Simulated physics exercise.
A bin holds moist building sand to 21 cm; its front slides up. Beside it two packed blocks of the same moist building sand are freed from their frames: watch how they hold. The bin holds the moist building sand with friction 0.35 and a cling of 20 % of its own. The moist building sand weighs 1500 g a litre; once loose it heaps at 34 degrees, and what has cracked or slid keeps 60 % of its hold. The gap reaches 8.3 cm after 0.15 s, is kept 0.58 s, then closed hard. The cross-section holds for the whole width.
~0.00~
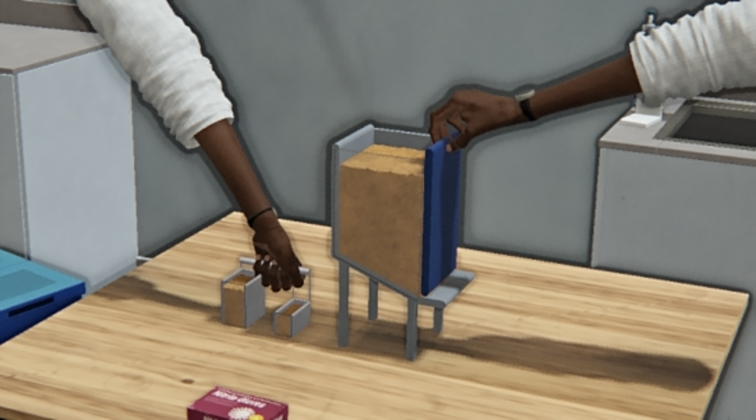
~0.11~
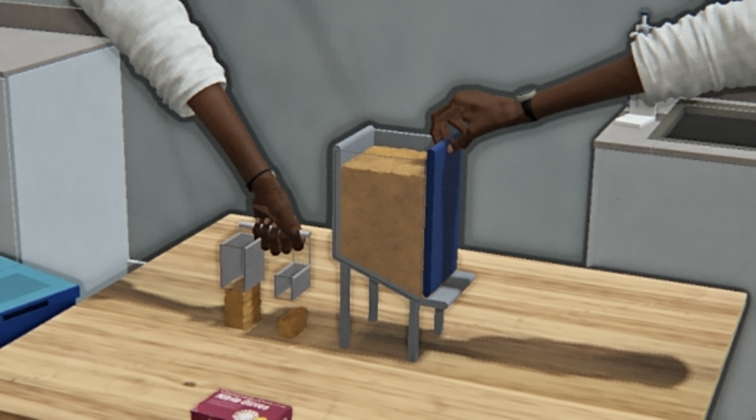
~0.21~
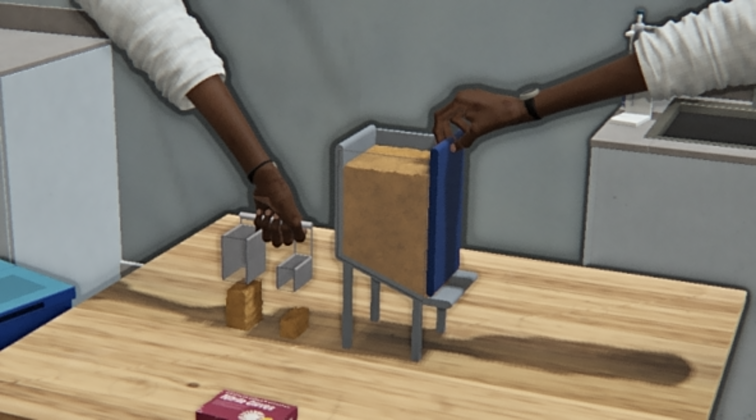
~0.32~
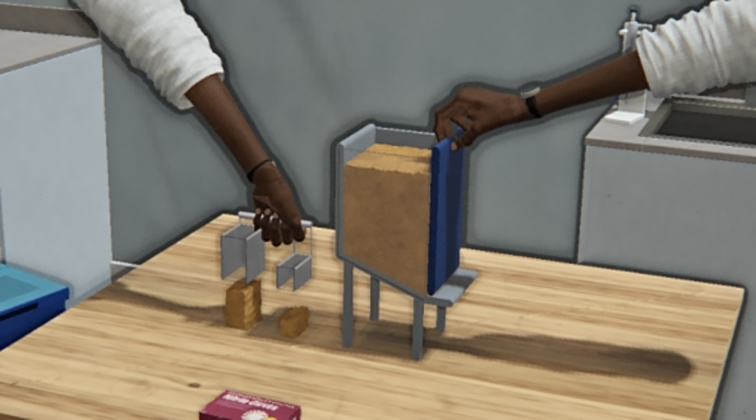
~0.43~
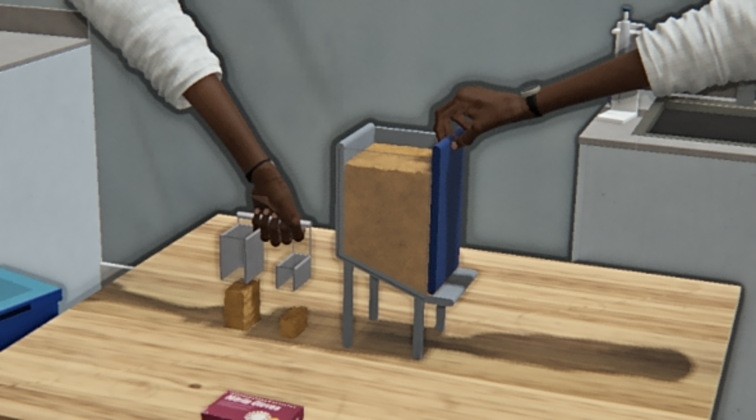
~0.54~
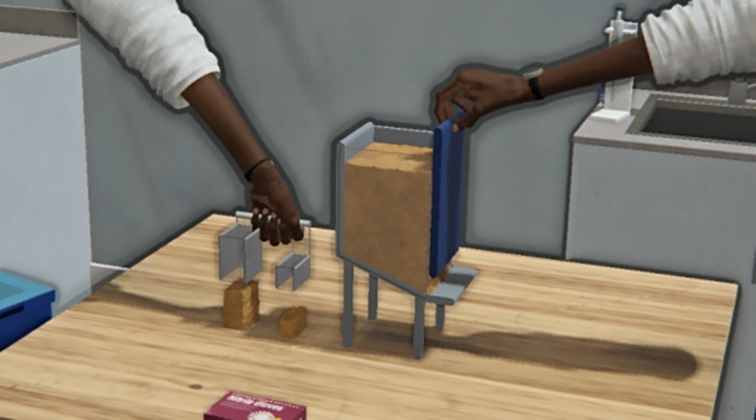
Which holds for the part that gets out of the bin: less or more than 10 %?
Expect less than 10 %.
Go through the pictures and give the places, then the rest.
Top of the hatch at (428, 153), not yet moved; crest of the moist building sand at (359, 168); block heights 7.3 cm, 3.4 cm (left to right), in the first picture.
Top of the hatch at (430, 154), not yet moved; crest of the moist building sand at (360, 169); block heights 7.3 cm, 3.4 cm (left to right), in the second picture.
Top of the hatch at (434, 153), not yet moved; crest of the moist building sand at (363, 168); block heights 7.3 cm, 3.4 cm (left to right), in the third picture.
Top of the hatch at (435, 152), not yet moved; crest of the moist building sand at (364, 167); block heights 7.3 cm, 3.4 cm (left to right), in the fourth picture.
Top of the hatch at (436, 151), not yet moved; crest of the moist building sand at (364, 167); block heights 7.3 cm, 3.4 cm (left to right), in the fifth picture.
Top of the hatch at (437, 133), moved 2.7 cm; crest of the moist building sand at (365, 166); block heights 7.3 cm, 3.4 cm (left to right), in the sixth picture.
After 0.72 s, the hatch is 8.3 cm open and 0 % is out.
After 0.93 s, the hatch is 8.3 cm open and 0 % is out.
After 1.15 s, the hatch is 8.3 cm open and 0 % is out.
After 1.36 s, the hatch is 2.2 cm open and 0 % is out.
After 1.65 s, the hatch is shut and 0 % is out.
